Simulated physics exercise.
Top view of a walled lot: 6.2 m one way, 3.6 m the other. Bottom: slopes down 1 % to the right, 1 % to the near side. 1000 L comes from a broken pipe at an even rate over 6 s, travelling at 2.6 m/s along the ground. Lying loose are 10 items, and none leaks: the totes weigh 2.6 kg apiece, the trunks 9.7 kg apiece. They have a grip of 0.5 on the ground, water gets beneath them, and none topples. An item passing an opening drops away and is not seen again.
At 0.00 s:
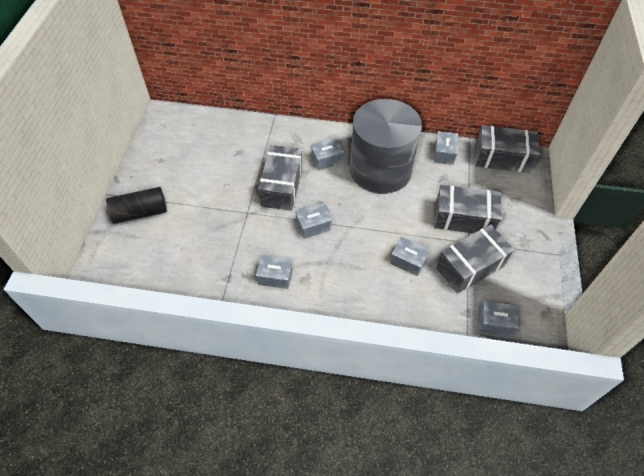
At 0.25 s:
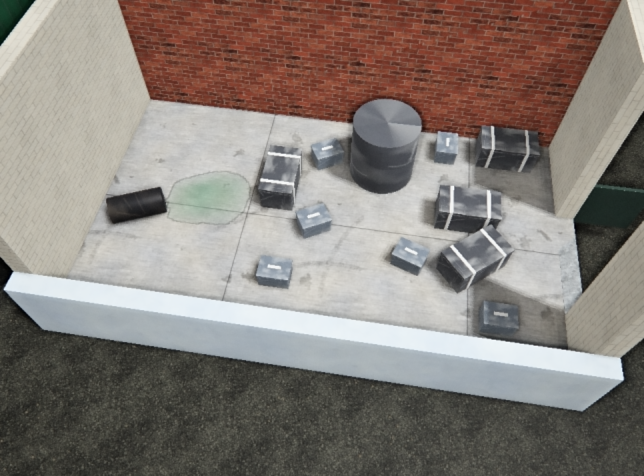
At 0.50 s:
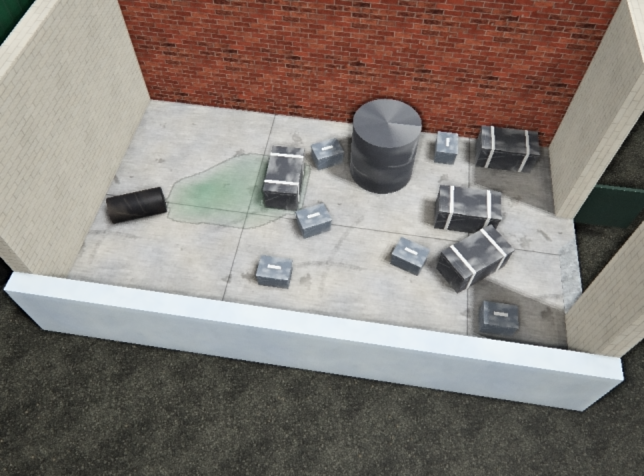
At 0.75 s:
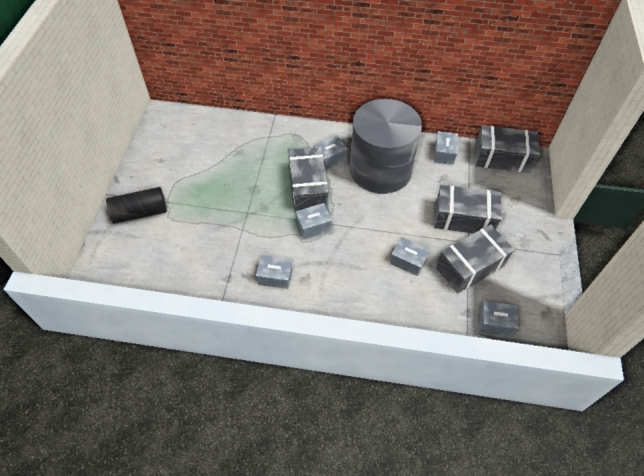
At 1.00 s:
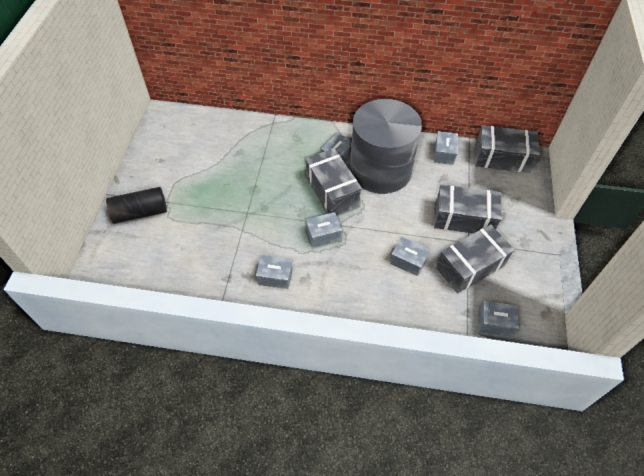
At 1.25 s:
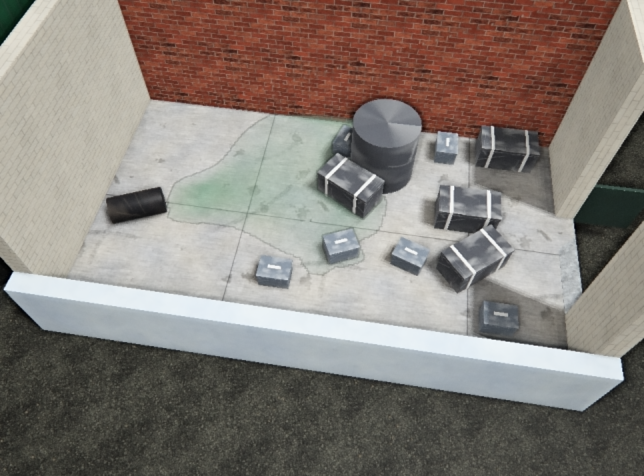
In a walled lot with a brick back wall, dark strapped trunks and small grey totes lie scattered around a large dark cylinder. Greenish water appears near the left and spreads rightward across the pale floor, and the leftmost trunk slides right and turns beside the cylinder, while a nearby tote shifts right and toward the front.
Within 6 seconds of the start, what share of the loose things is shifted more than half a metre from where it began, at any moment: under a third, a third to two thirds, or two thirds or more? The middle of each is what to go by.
Highest third.
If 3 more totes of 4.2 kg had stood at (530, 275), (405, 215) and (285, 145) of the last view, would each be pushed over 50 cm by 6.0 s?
Taking them one at a time: Above the mark; above the mark; above the mark.
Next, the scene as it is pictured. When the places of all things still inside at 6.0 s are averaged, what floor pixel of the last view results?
Near (462, 273).
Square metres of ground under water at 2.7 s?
Roughly 11.5 m2.
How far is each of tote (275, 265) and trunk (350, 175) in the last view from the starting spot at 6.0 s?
Taking them in the order asked, 0 cm and then 350 cm.
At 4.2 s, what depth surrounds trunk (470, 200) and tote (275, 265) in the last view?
About 5 and 0 cm.
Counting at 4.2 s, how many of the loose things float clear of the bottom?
The count is 7.
After 1.8 s 3 of 10 are over 50 cm from their spots; 2 afloat.
After 2.7 s 4 of 10 are over 50 cm from their spots; 3 afloat.
After 4.2 s 8 of 10 are over 50 cm from their spots; 7 afloat.
After 6.0 s 8 of 10 are over 50 cm from their spots, and 9 have been at some point; 7 afloat.
